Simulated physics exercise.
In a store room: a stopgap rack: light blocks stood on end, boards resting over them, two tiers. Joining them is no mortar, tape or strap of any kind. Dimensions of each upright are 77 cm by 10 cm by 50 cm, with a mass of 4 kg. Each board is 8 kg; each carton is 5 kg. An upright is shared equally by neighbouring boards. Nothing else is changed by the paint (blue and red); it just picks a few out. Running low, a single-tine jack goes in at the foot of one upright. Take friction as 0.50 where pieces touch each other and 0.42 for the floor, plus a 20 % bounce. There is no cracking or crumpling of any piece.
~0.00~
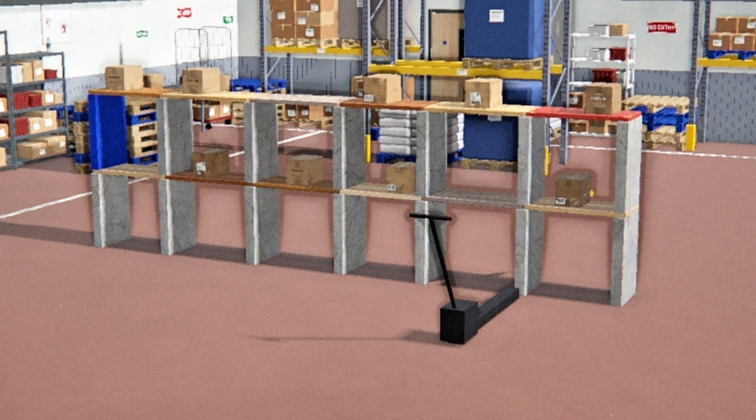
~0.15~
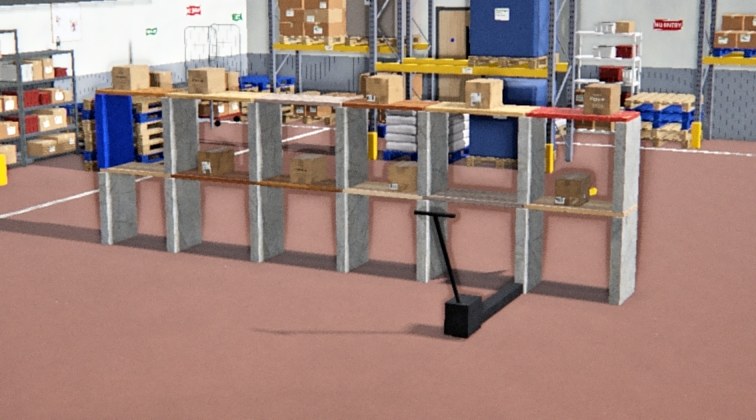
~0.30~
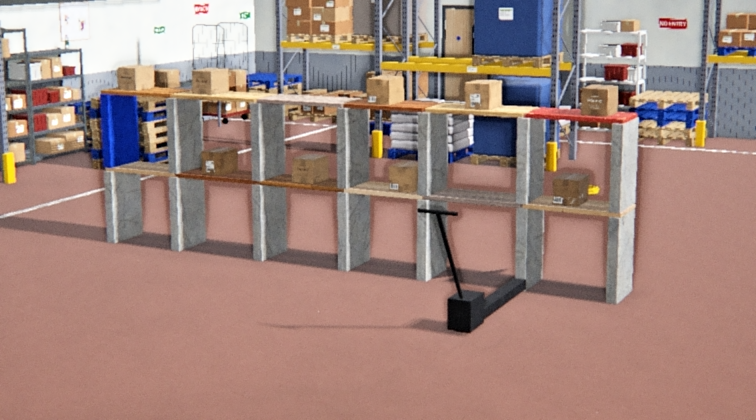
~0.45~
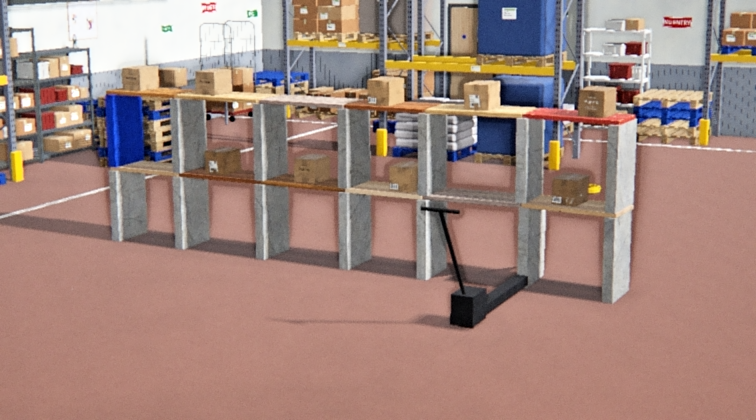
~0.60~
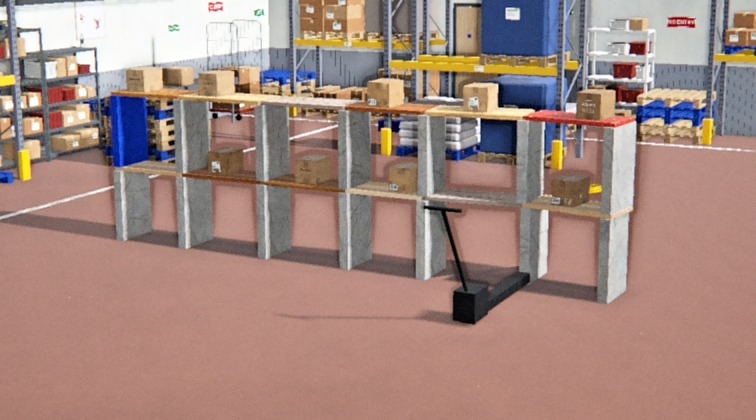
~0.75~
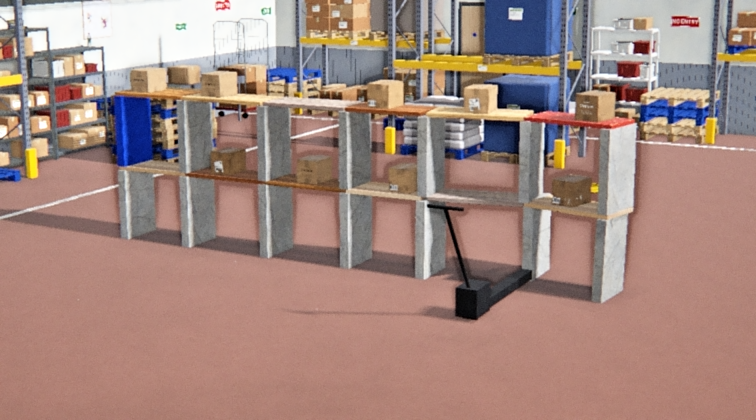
A two-tier rack of boards and grey blocks shifts slightly as a black jack slides in beneath it.
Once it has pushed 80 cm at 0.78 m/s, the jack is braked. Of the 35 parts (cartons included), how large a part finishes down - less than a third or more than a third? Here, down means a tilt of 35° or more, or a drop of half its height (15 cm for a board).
I would say under a third.
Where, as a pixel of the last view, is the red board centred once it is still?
It settles close to (604, 261) in the last view.
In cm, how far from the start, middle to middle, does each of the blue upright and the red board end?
Moved: Blue 0, red 140.
After 1.06 s, 2 of the 35 pieces down; red board 6° from how it stood.
After 1.34 s, 5 of the 35 pieces down; red board 21° from how it stood, 19 cm lower.
After 1.82 s, 6 of the 35 pieces down; red board 18° from how it stood, 1.31 m lower.
In the end (3.0 s), 6 of the 35 pieces down; red board 23° from how it stood, 1.36 m lower; blue upright unmoved. That is 17 per cent. From the last view, middles, red board near (604, 261), blue upright near (134, 129).
